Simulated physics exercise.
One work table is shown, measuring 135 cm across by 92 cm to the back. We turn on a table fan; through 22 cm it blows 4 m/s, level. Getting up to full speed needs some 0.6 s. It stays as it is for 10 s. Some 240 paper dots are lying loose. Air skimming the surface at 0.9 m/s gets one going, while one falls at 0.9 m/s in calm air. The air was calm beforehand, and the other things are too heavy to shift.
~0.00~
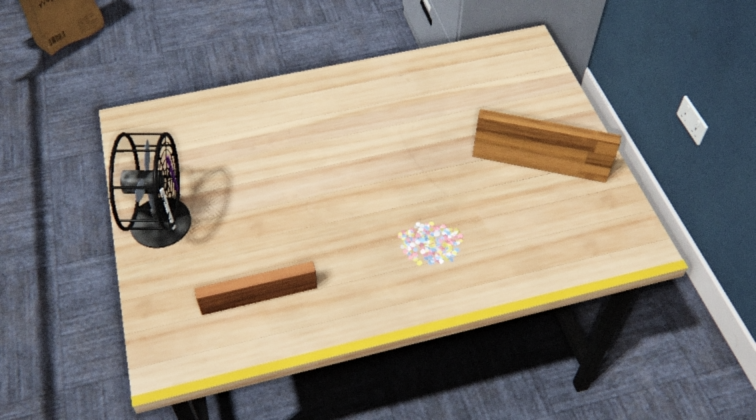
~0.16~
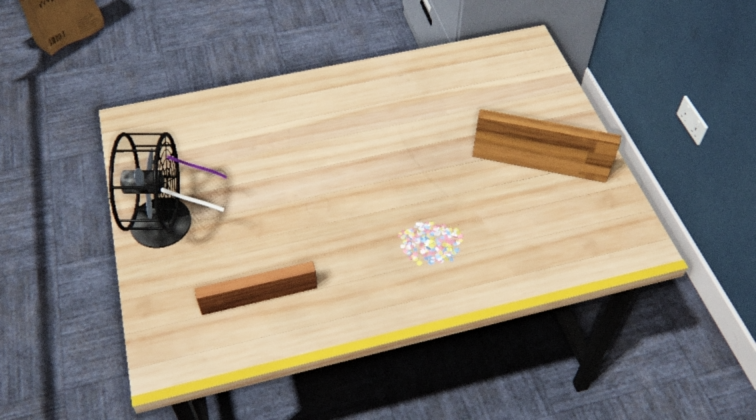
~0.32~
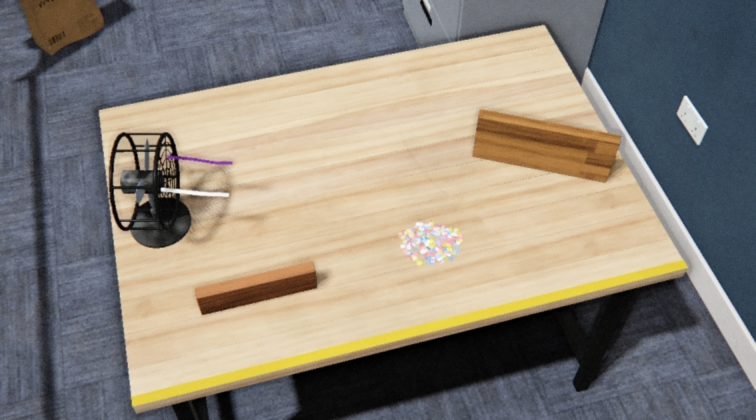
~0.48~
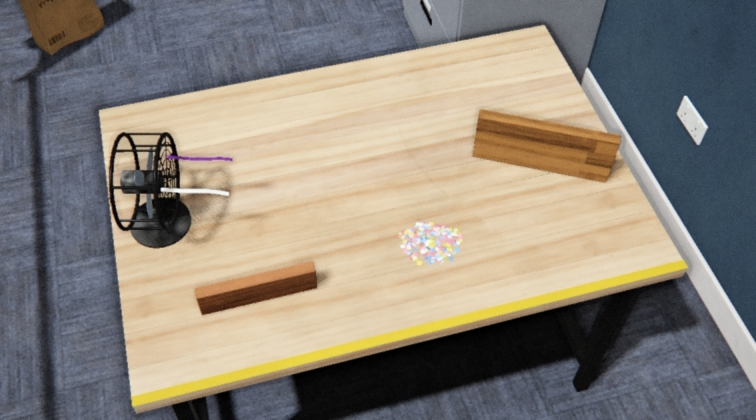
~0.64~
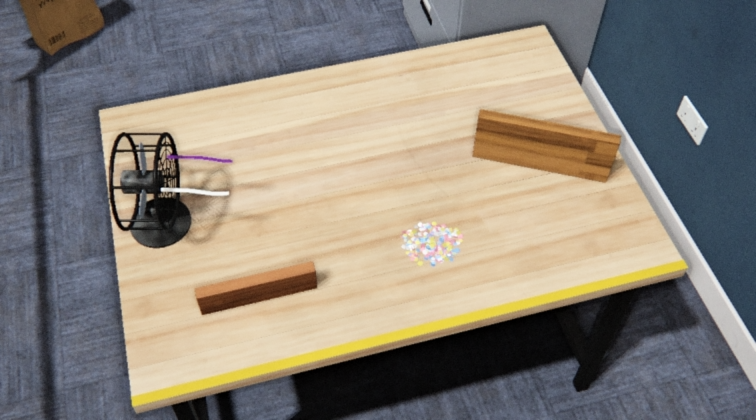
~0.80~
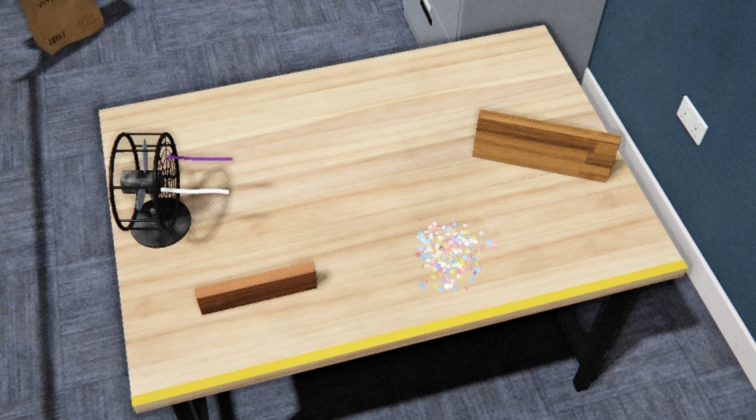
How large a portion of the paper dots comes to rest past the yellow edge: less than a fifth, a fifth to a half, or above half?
Above half.
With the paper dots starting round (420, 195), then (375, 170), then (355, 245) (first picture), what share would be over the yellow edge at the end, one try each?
Taking the three spots in order, you'd get around 4 percent, 0 percent and 80 percent.
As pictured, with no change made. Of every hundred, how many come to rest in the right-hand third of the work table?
Roughly 0 in a hundred.
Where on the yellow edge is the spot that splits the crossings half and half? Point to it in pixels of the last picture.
At roughly pixel (541, 305).
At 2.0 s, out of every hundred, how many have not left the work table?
Estimate: Around 0 percent.
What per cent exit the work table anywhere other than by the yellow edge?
Estimate: Near 10 %.
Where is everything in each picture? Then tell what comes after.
In the first frame, the middle of the paper dots is near (431, 242), none has stirred yet and the mouth of the table fan is at (146, 182).
In the second frame, the middle of the paper dots is near (431, 242), none has stirred yet and the yellow edge is centred on (426, 333).
In the third frame, the middle of the paper dots is near (431, 242), none has stirred yet, the top of a board is at (549, 126) and the top of a board is at (256, 279).
In the fourth frame, the middle of the paper dots is near (431, 242) and none has stirred yet.
In the fifth frame, the middle of the paper dots is near (431, 242) and about 1 % have left their places.
In the sixth frame, the middle of the paper dots is near (449, 253), the farthest in sight from the table fan is at (494, 244) and about 75 % have left their places.
After 2.0 s, 89 % are over the yellow edge; 100 % have settled or left.
After 3.2 s, 89 % are over the yellow edge; 100 % have settled or left.
After 5.5 s, 89 % are over the yellow edge; 100 % have settled or left.
After 10.0 s, at the end, 89 % are over the yellow edge.
